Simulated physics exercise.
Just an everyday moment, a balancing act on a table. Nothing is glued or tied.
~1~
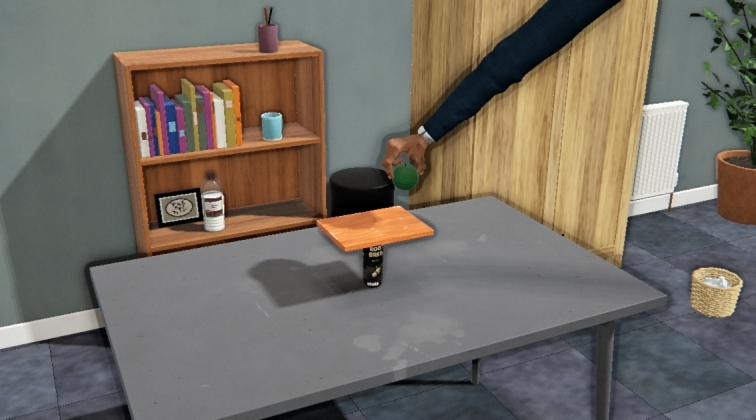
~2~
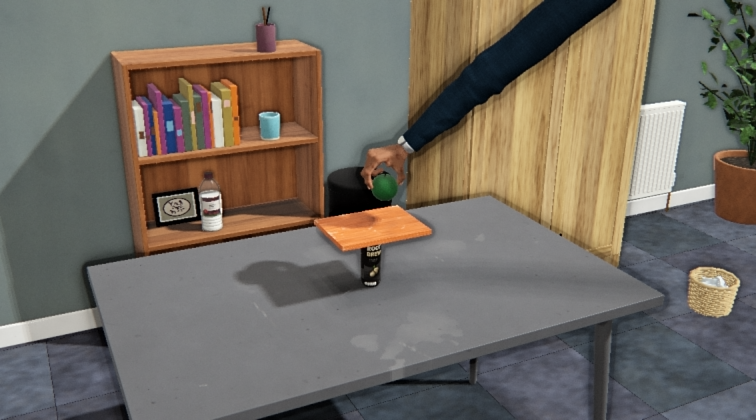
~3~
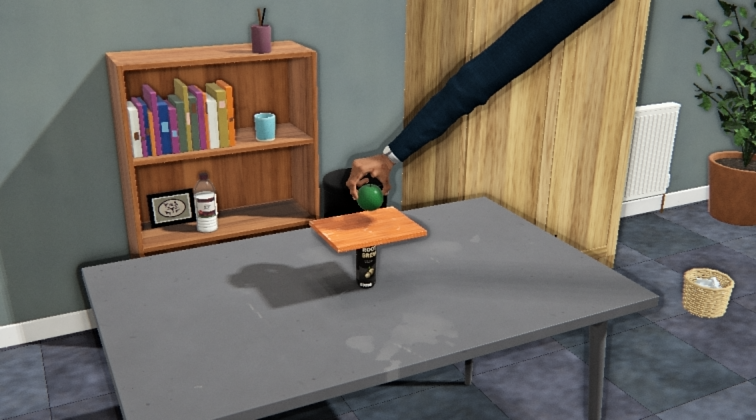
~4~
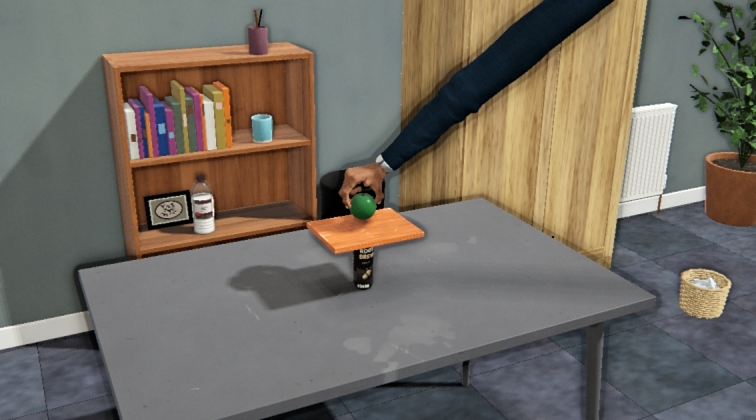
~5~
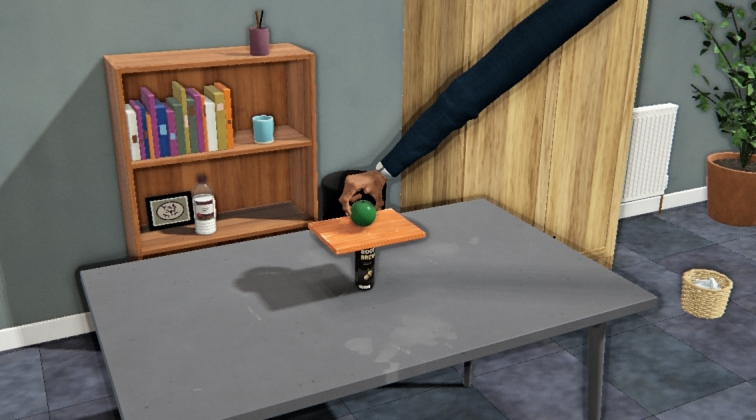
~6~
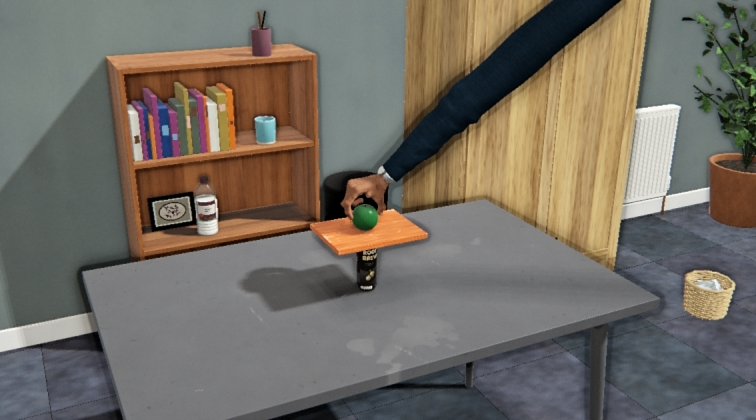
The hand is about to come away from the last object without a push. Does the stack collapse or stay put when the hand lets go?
I predict the stack will bear it.
Then, 0.20 s later than the last frame, all is still.
Then, 0.50 s later than the last frame, green apple resting near (365, 218).
When it is over, all 3 as before. End places, in pixels of the last picture, green apple near (365, 218). The stack keeps its balance.
